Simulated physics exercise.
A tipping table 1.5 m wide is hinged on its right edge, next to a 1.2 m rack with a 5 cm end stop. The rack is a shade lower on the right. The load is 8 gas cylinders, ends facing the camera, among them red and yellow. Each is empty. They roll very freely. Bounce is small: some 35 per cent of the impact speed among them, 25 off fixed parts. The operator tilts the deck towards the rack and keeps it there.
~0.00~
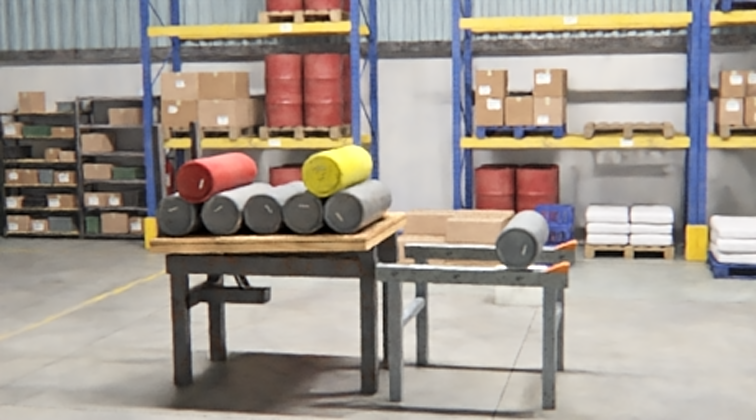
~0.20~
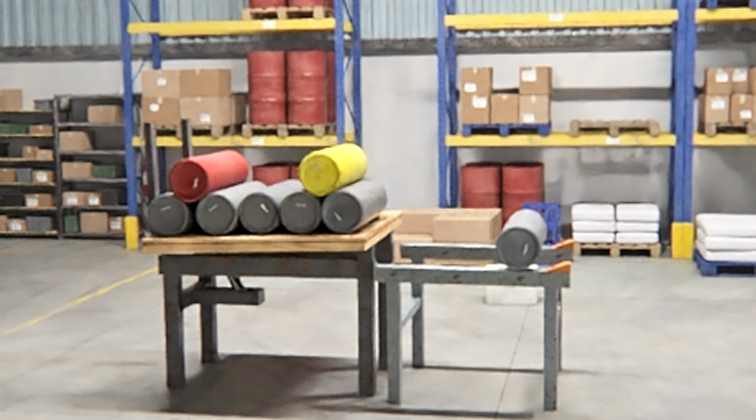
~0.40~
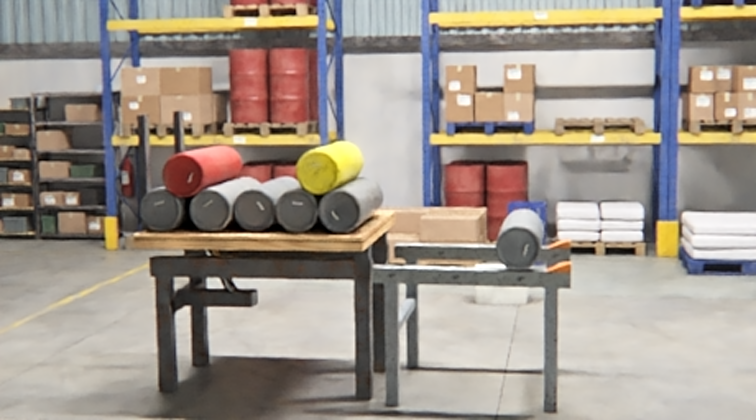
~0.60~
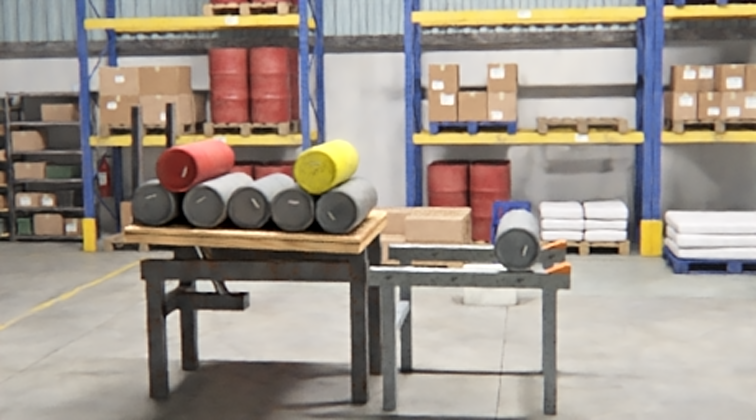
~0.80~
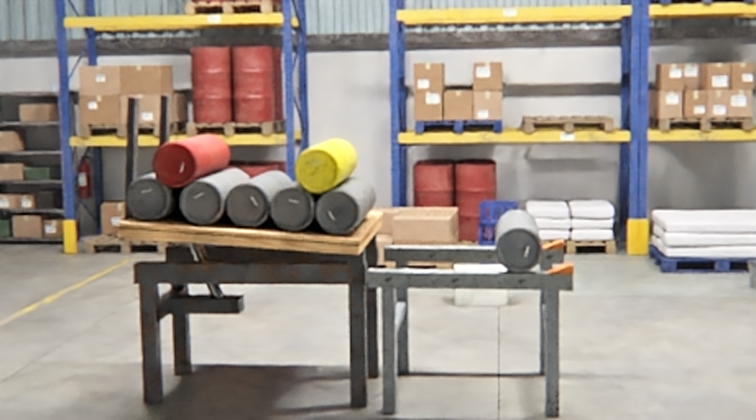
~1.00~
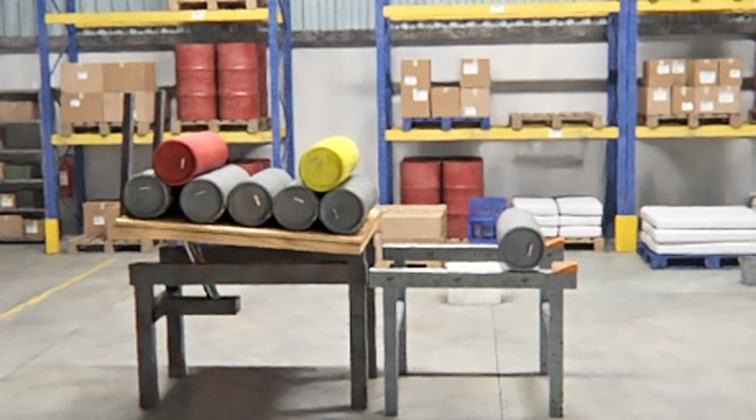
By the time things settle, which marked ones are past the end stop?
The red cylinder stays inside the stop, the yellow is held back.
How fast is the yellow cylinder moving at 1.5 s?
Near 0.3 m/s.
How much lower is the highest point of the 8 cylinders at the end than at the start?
Some 15 cm lower.
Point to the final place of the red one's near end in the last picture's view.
At about (287, 207).
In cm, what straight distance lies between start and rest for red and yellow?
About: Red 70, yellow 130.
Then, 1.5 s in, red is up on others, 105 cm from the hinge, rolling right; yellow is up on others, 15 cm from the hinge, rolling right; 0 past the stop so far.
Then, 2.2 s in, red is on the deck, 100 cm from the hinge, rolling right; yellow is up on others, 75 cm from the rack's far end, rolling right; 0 past the stop so far.
Then, 3.0 s in, red is on the deck, 80 cm from the hinge, rolling right; yellow is on the rack, 35 cm from the rack's far end; 0 past the stop so far.
In the end (3.8 s), red is on the deck, 45 cm from the hinge; yellow is on the rack, 35 cm from the rack's far end; 0 past the stop so far.
